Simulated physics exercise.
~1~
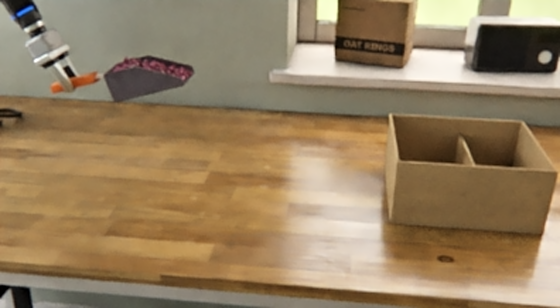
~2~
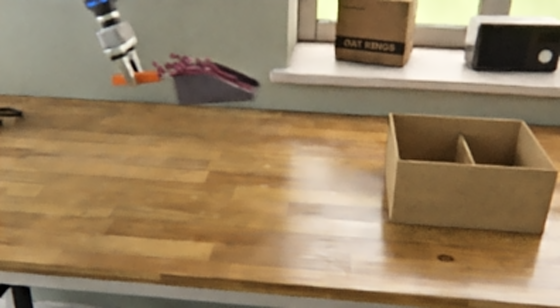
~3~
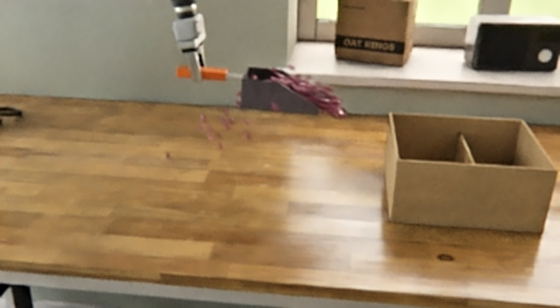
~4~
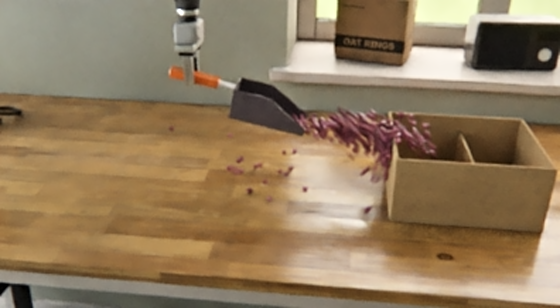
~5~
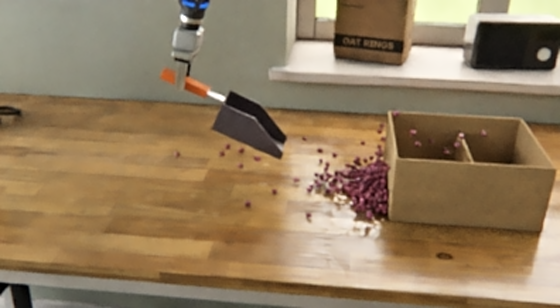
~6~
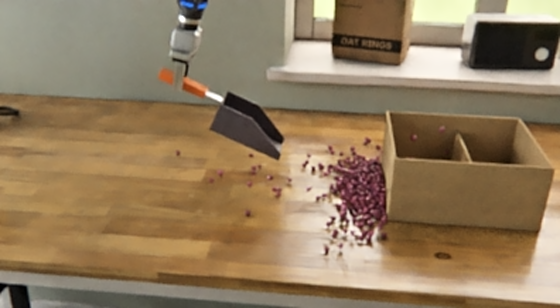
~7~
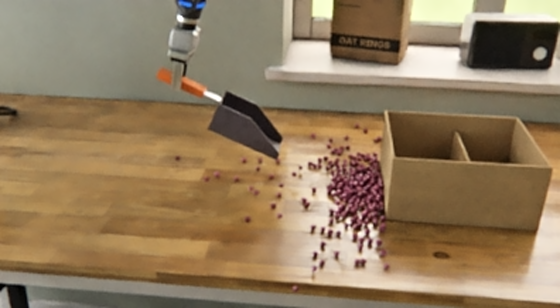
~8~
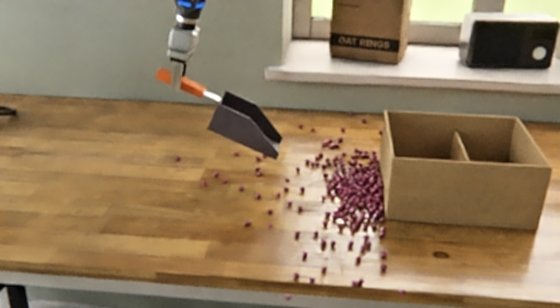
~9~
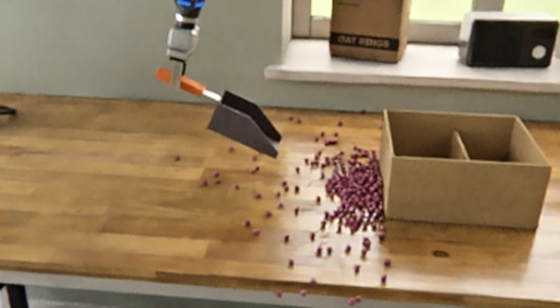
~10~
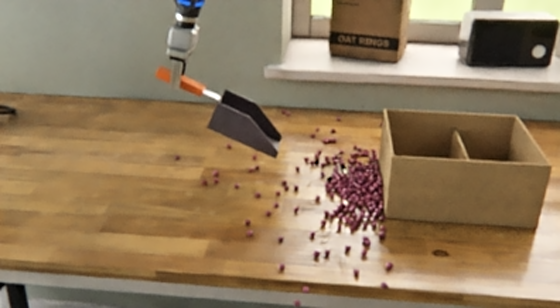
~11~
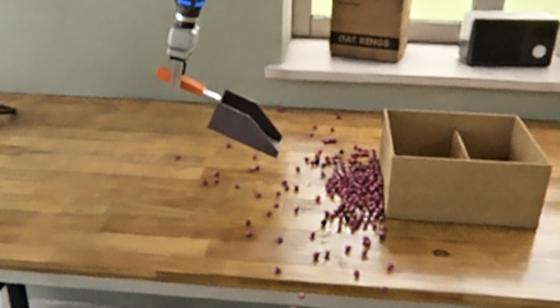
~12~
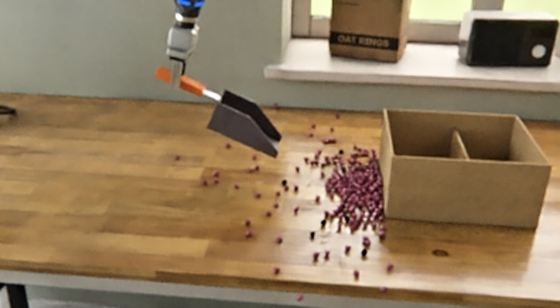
A robot arm swings a scoop right and tips purple beads, mostly missing the box.
